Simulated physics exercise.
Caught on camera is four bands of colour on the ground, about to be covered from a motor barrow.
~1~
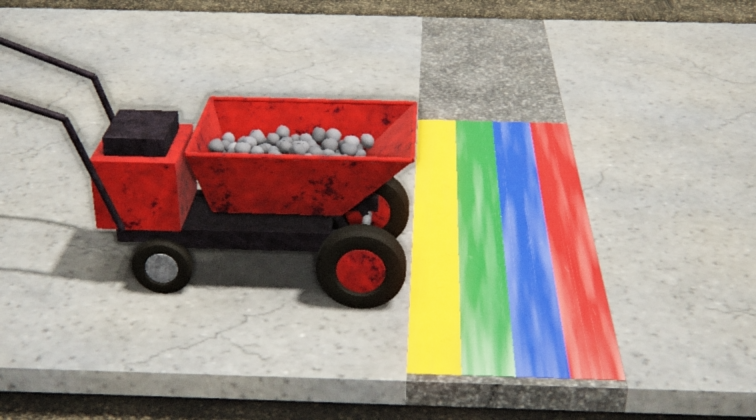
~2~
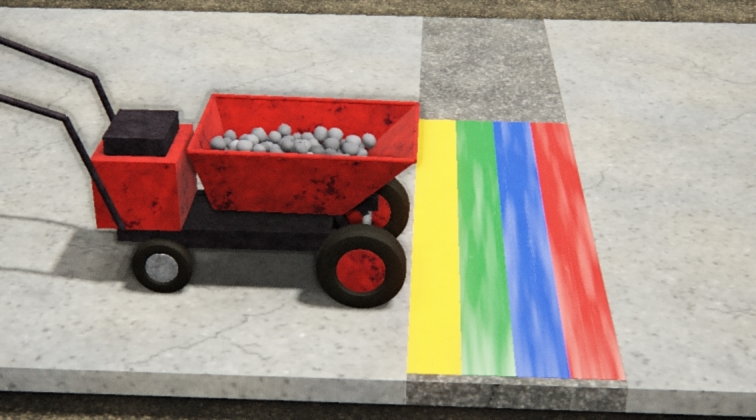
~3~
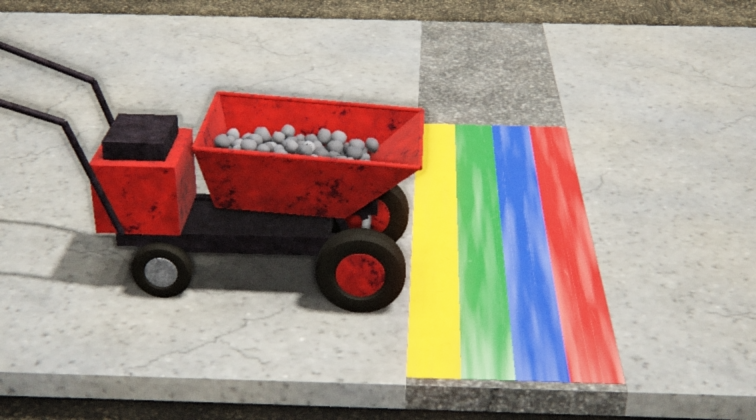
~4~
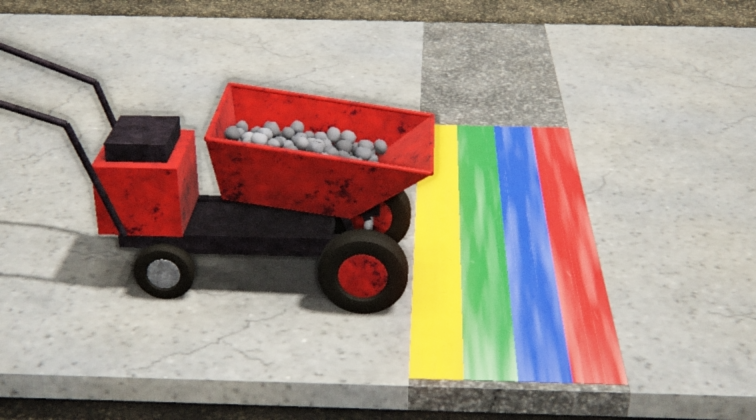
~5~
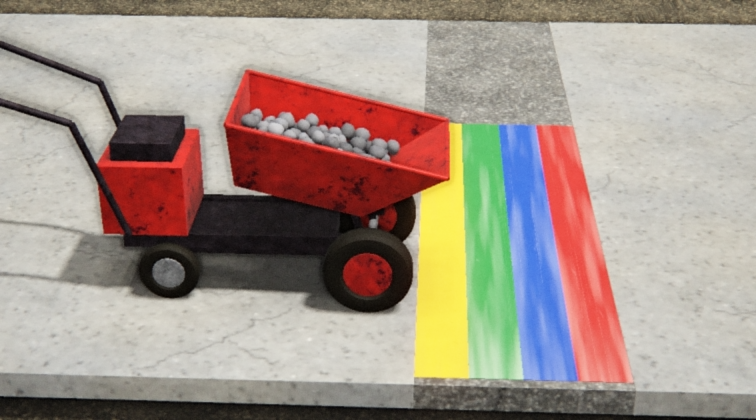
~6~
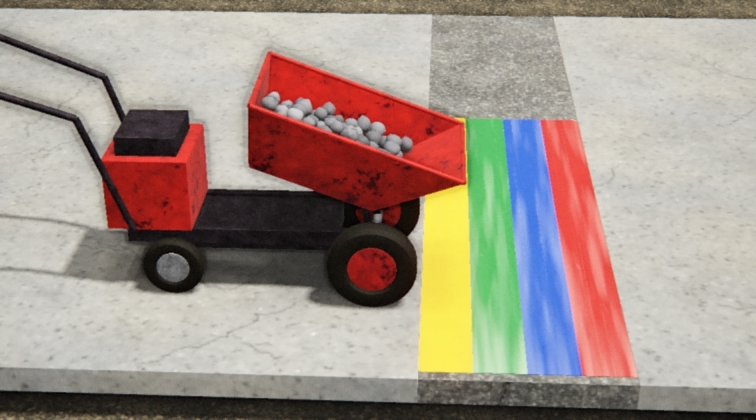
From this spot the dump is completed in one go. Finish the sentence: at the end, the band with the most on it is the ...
At the end, the band with the most on it is the blue one.
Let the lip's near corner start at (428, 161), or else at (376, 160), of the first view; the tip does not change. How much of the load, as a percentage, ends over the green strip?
The first spot gives roughly 0 %; the second gives roughly 30 %.
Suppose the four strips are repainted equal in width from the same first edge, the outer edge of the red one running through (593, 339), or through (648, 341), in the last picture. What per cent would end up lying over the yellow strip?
About 0 % and 0 %.
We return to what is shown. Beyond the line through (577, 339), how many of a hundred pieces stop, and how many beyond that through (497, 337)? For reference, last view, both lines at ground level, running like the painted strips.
Estimate, first then second: 30 %, 70 %.
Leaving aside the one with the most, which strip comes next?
In second place: That red strip.
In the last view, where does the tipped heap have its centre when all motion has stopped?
At about (562, 271), give or take.
Just after the last frame, skip tipped steeply; every one in the skip.
A moment on, skip tipped right over; roughly half in the skip; about a tenth over the green strip; roughly a third over the blue strip; about a tenth over the red strip; just a few off the paint.
Further on, skip tipped right over; roughly a quarter in the skip; about a tenth over the green strip; roughly a third over the blue strip; roughly a quarter over the red strip; about a tenth off the paint.
When it is over, skip tipped right over; roughly a quarter in the skip; not one over the yellow strip; about a tenth over the green strip; roughly a third over the blue strip; roughly a quarter over the red strip; about a tenth off the paint.
